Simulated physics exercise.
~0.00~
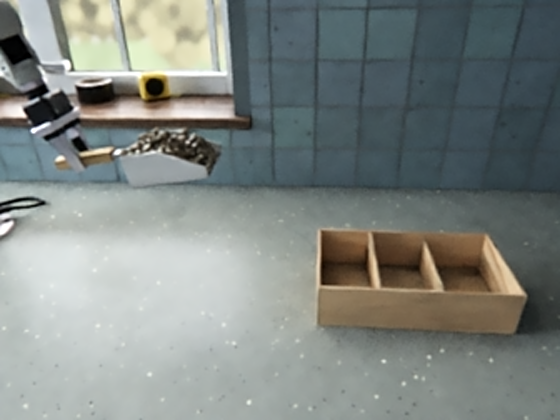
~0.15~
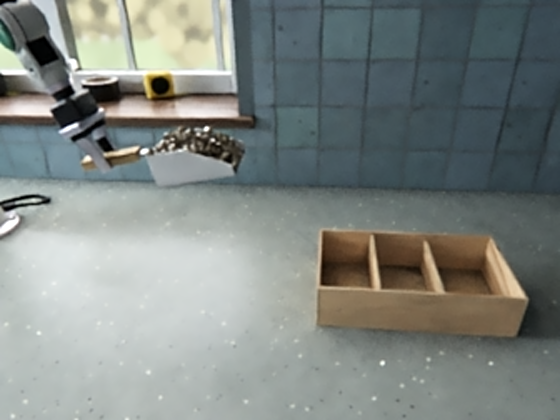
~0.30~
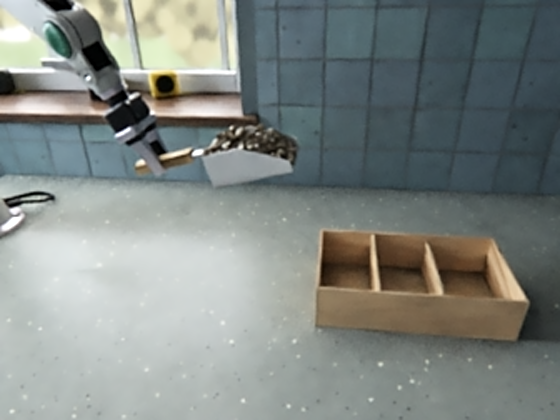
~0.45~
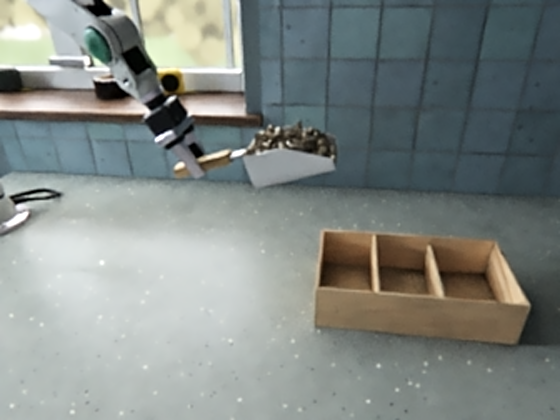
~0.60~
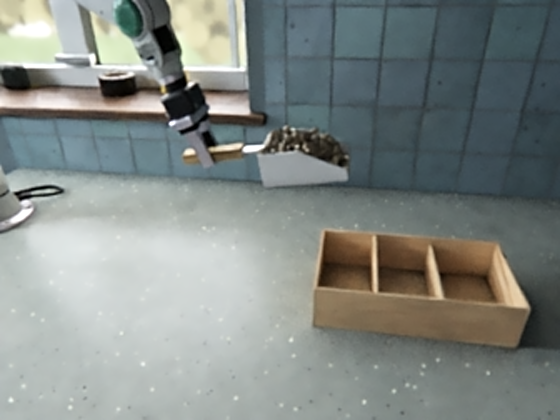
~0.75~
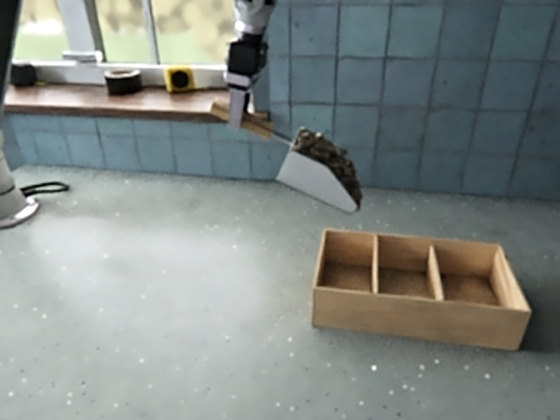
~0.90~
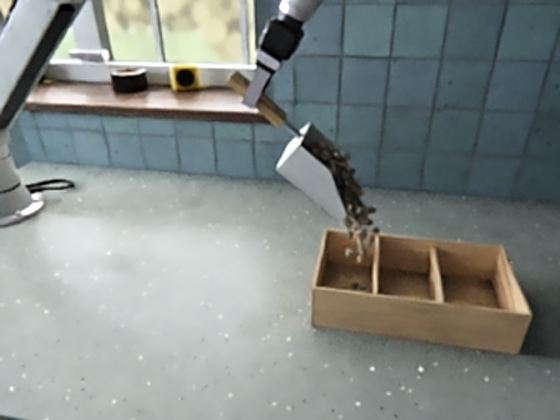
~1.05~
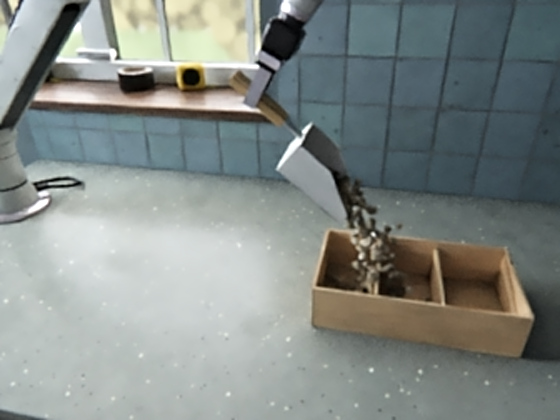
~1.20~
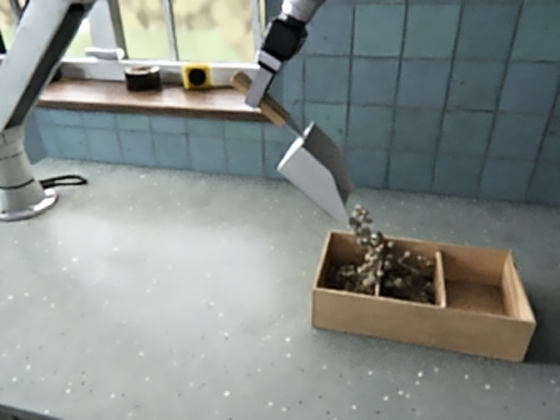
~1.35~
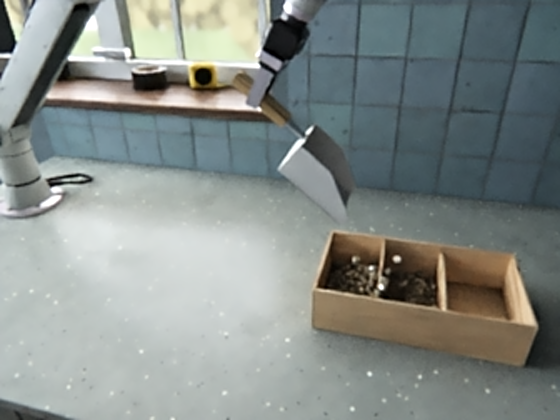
A robotic arm at the upper left holds a pale scoop heaped with small brown and grey pebbles above a speckled grey counter, seen from slightly above, with a blue tiled wall and a window behind. An open wooden box with three compartments sits at the right, and a yellow object rests on the wooden sill. The arm carries the scoop rightward, then tips it steeply forward near the box. Pebbles pour into the left compartment, then also into the middle one. Finally the tilted scoop hangs still, with pebbles lying in both compartments and the right one looking empty.
